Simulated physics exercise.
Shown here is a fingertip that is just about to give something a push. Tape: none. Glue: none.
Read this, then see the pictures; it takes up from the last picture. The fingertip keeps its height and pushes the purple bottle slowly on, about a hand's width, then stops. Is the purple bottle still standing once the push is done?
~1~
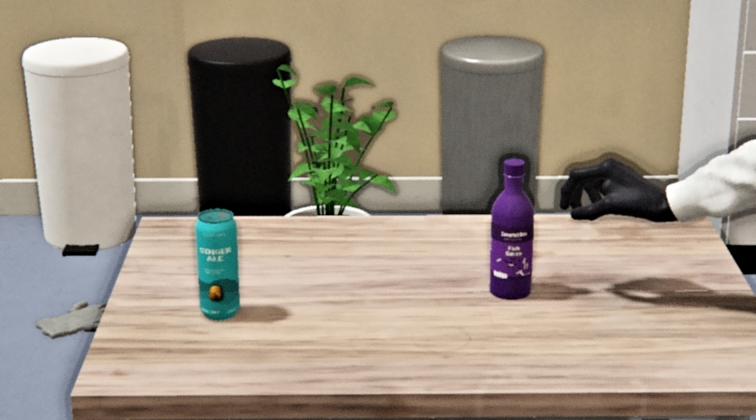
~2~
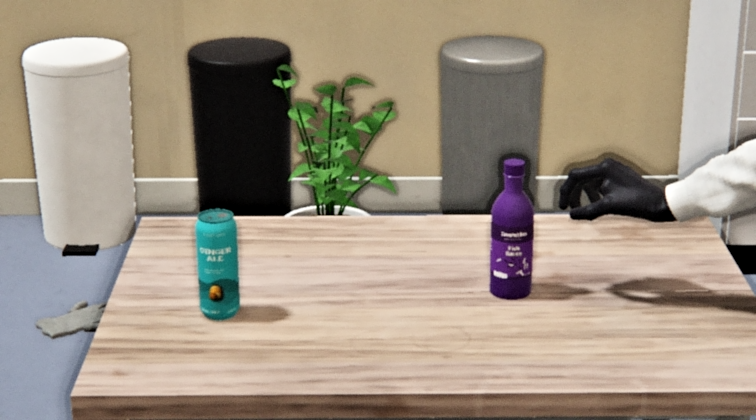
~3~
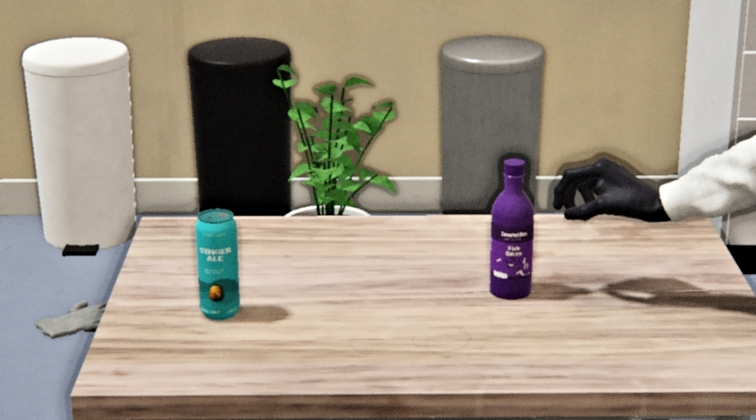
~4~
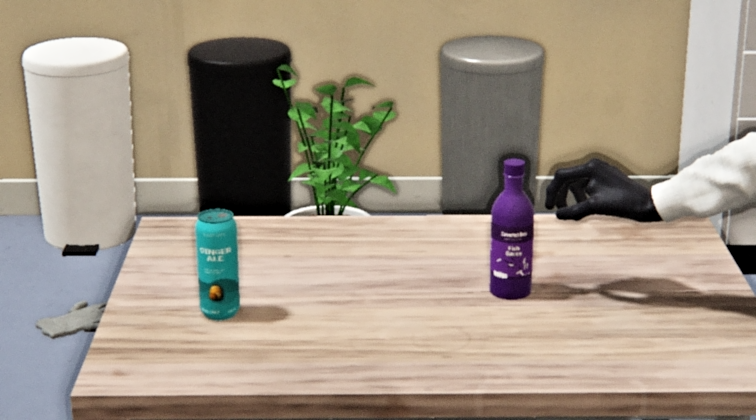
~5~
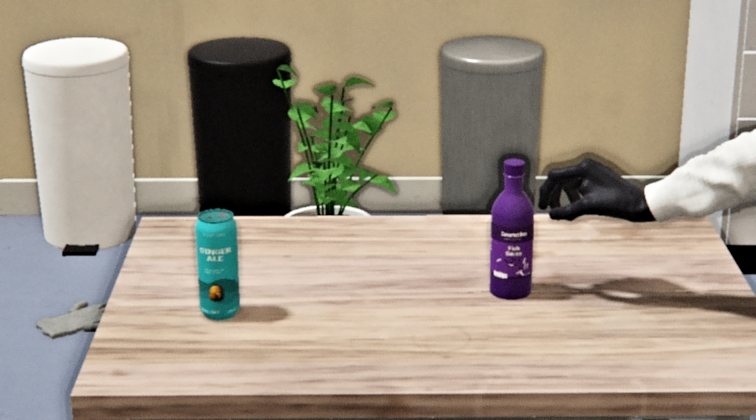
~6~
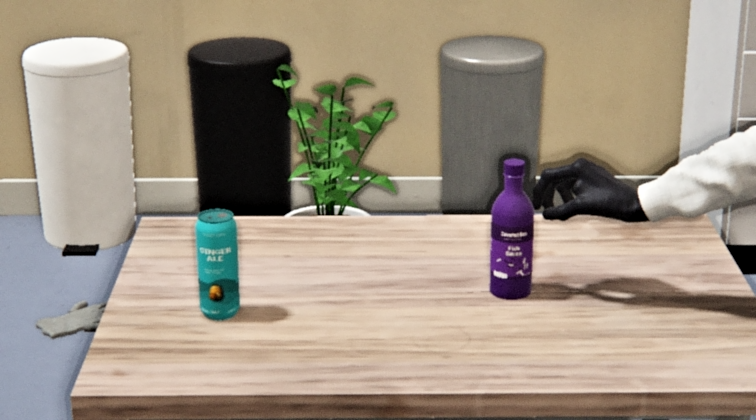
No, loses its balance.
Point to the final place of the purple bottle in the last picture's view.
Pretty much around (412, 274), I'd say.
Then, 0.40 s past the last view, purple bottle rocked 16° from its first pose near (493, 225).
Then, 0.80 s past the last view, purple bottle rocked 57° from its first pose near (444, 242).
Then, 0.90 s past the last view, purple bottle on its side near (416, 273).
Then, 1.00 s past the last view, purple bottle on its side near (412, 273).
Finally, down or leaning hard on the table, purple bottle. Final places as the last picture's camera would see them, purple bottle near (412, 274).
